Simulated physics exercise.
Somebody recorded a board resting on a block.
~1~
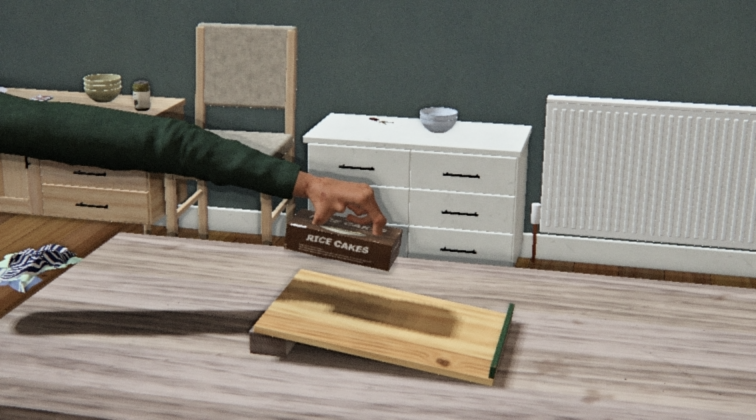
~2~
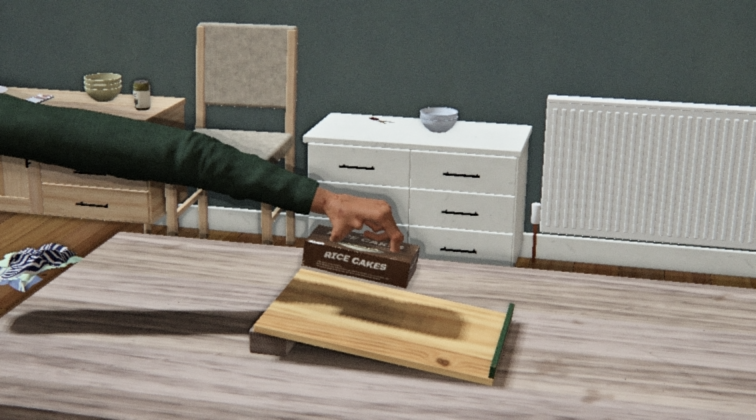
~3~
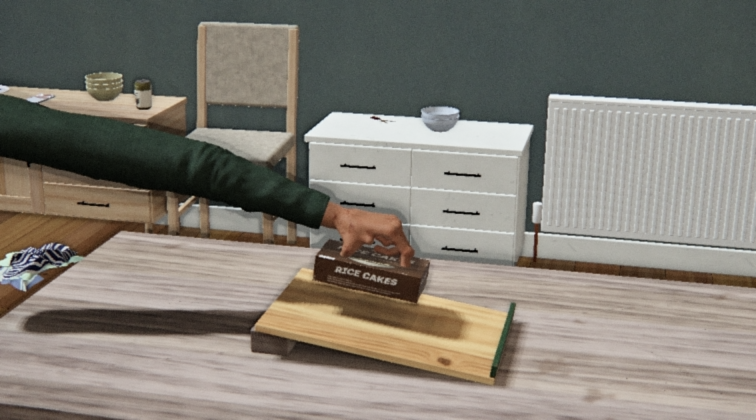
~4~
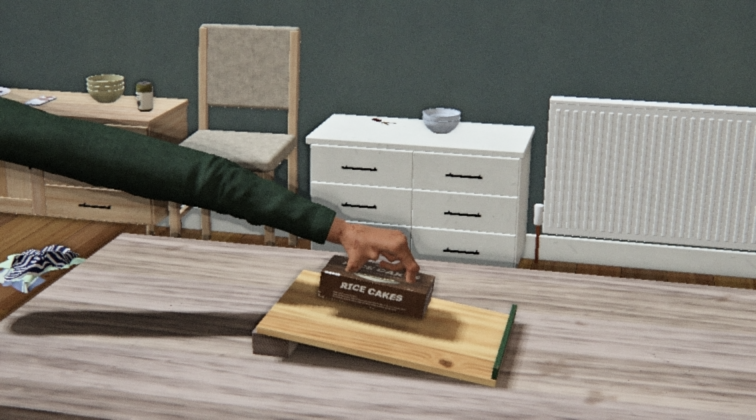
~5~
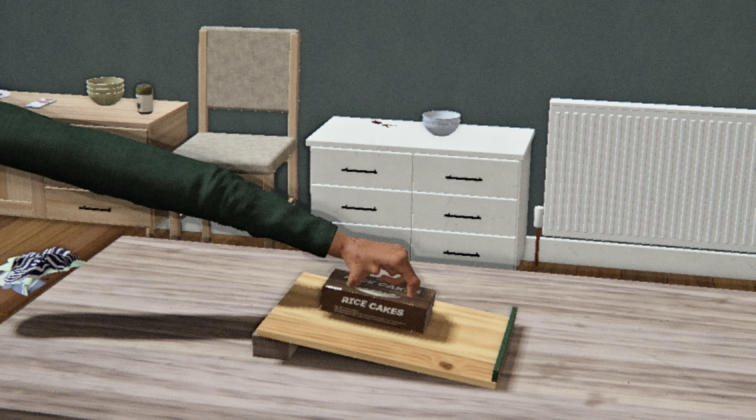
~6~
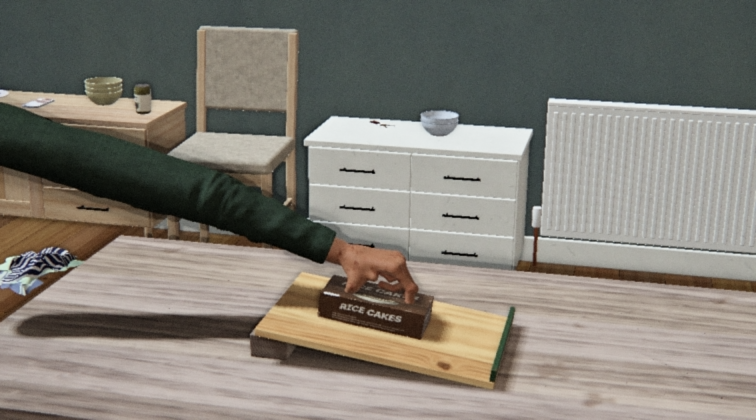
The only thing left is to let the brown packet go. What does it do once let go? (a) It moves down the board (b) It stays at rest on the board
b.
Then, 0.30 s past the last view, nothing moves.
Then, 0.70 s past the last view, brown packet resting near (376, 307).
Finally, it is still in place. Final places as the last picture's camera would see them, brown packet near (376, 307). The brown packet keeps its place.
